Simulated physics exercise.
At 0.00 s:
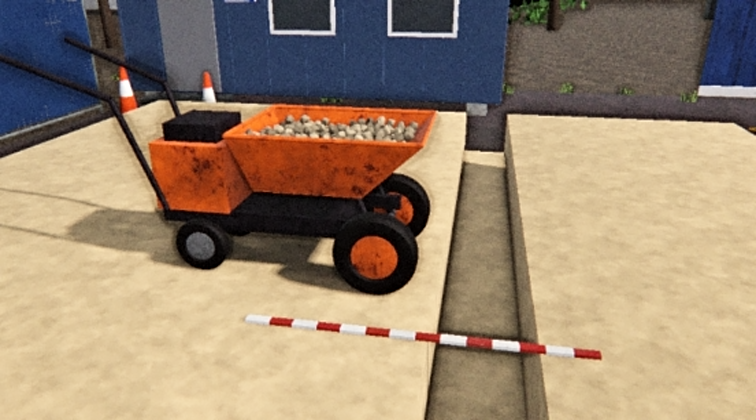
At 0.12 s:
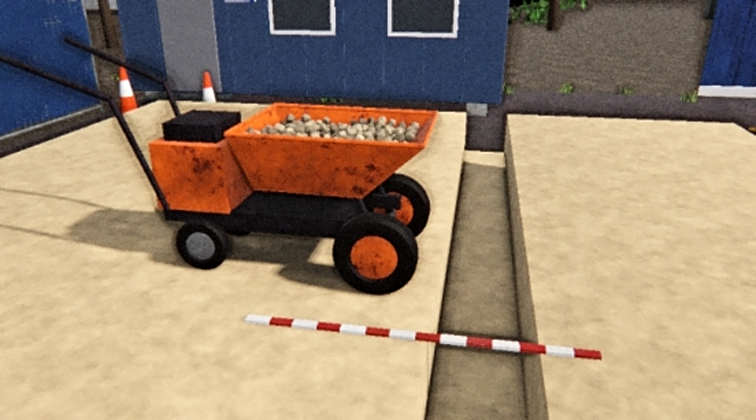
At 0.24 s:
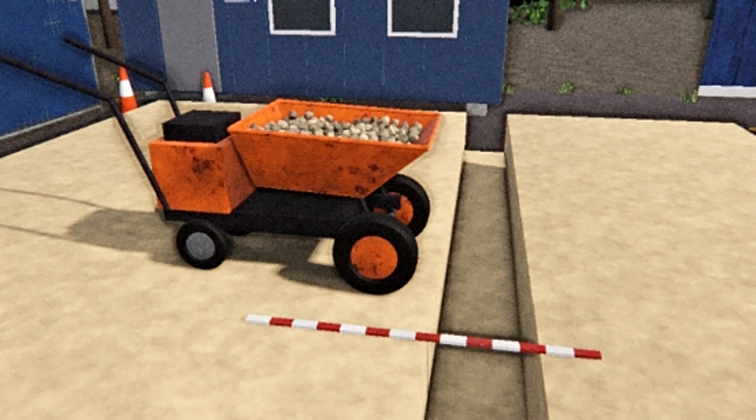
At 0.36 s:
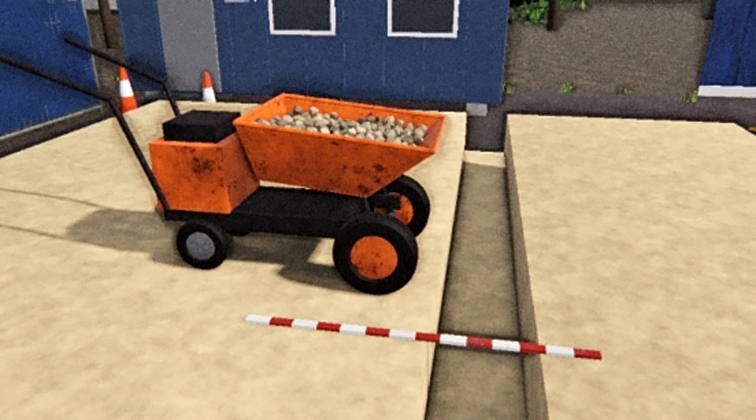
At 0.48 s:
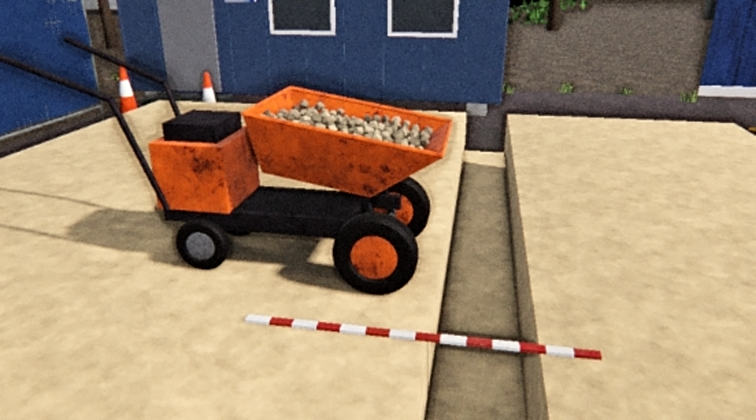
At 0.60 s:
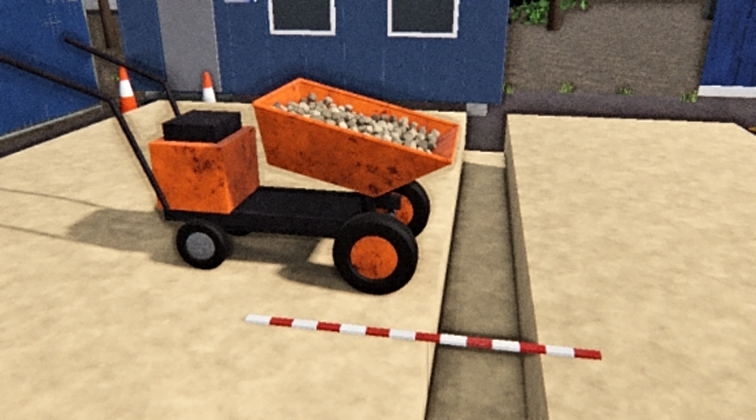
On a sandy yard beside a blue building, an orange powered barrow loaded with pale stones stands still left of a narrow trench, while its tray gradually tilts forward, the rear rising and the front lip lowering slightly.
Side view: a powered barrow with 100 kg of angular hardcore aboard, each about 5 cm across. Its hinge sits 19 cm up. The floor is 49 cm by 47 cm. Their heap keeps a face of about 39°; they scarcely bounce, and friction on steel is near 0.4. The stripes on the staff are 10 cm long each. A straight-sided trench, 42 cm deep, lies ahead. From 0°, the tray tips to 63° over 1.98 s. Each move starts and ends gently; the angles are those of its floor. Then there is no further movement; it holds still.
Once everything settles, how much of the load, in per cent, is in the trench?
Once it settles, about 64 per cent of the load is there.
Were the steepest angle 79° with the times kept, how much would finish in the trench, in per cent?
I'd expect around 65 in a hundred.
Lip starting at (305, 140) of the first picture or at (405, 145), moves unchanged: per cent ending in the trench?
Around 55 and then 80 percent.
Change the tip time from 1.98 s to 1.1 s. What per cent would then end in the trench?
Roughly 55 per cent would.
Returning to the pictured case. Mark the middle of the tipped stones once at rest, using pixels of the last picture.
At about pixel (510, 333) in the last view.
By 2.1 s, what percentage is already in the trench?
Around 15 per cent of it, at that instant.
After 1.5 s the floor is at 53°; 100 % in the tray; the foremost stones are at (487, 202).
After 2.1 s the floor is at 63°; 76 % in the tray, 15 % in the trench, 9 % past the trench; the foremost stones are at (562, 280).
After 2.4 s the floor is at 63°; 46 % in the tray, 27 % in the trench, 27 % past the trench; the foremost stones are at (627, 304).
After 4.4 s the floor is at 63°; 8 % in the tray, 64 % in the trench, 28 % past the trench; the foremost stones are at (636, 293).
